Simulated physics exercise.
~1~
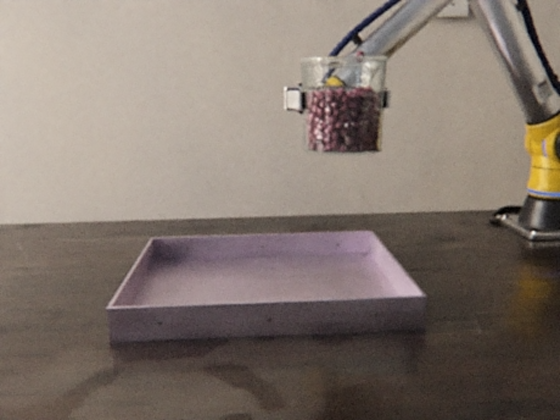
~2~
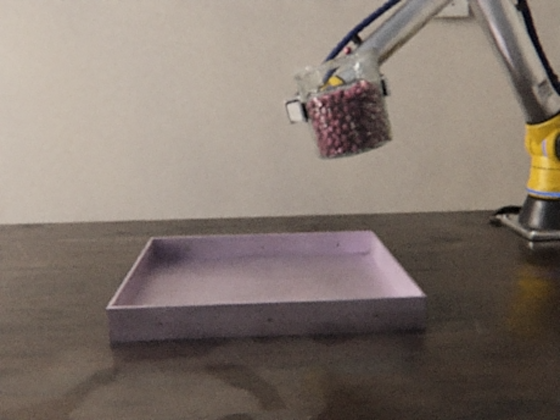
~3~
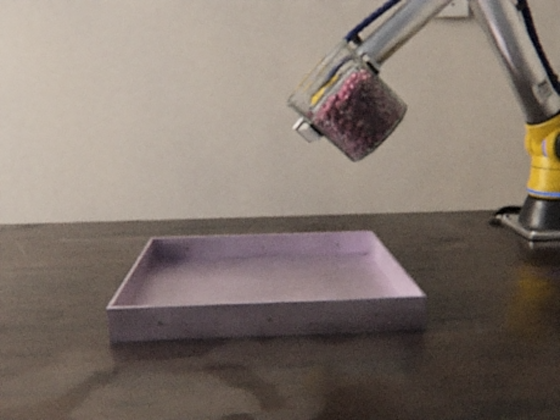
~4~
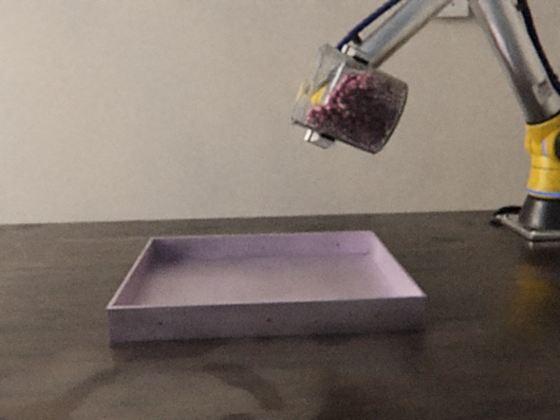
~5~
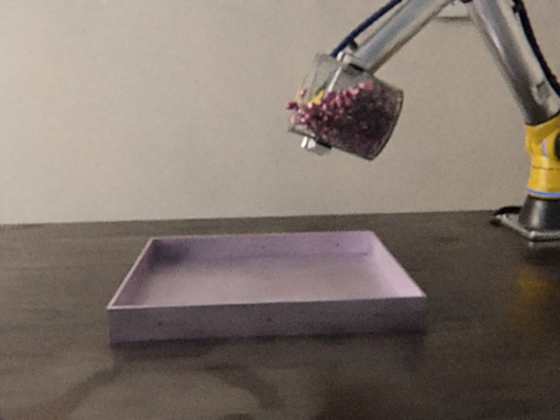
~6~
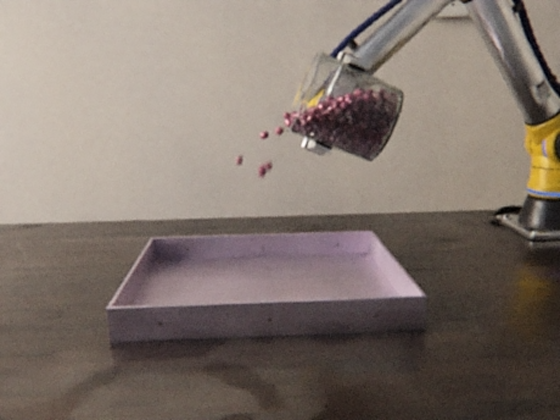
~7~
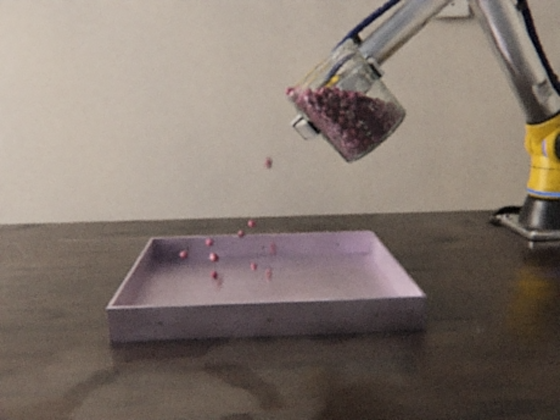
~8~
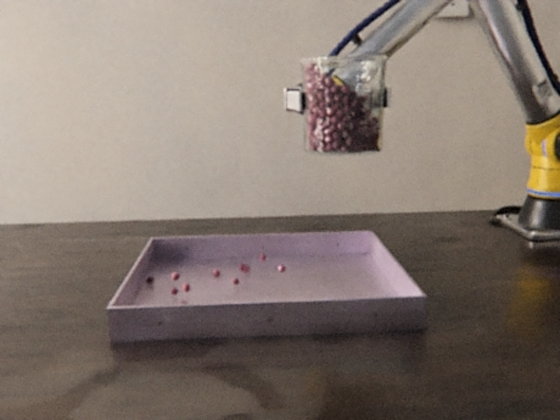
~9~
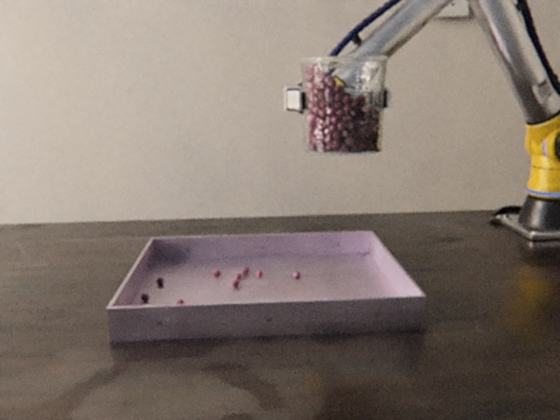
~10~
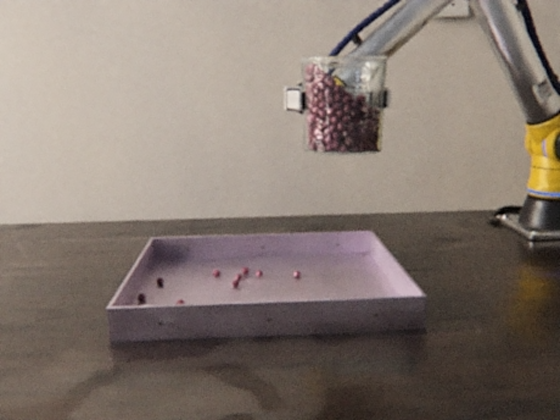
Above a shallow pale purple tray on a dark table, a robot arm tipped a clear beaker of dark pink beads to the left until a few spilled into the tray, then turned it upright and held it still, with most beads still inside.
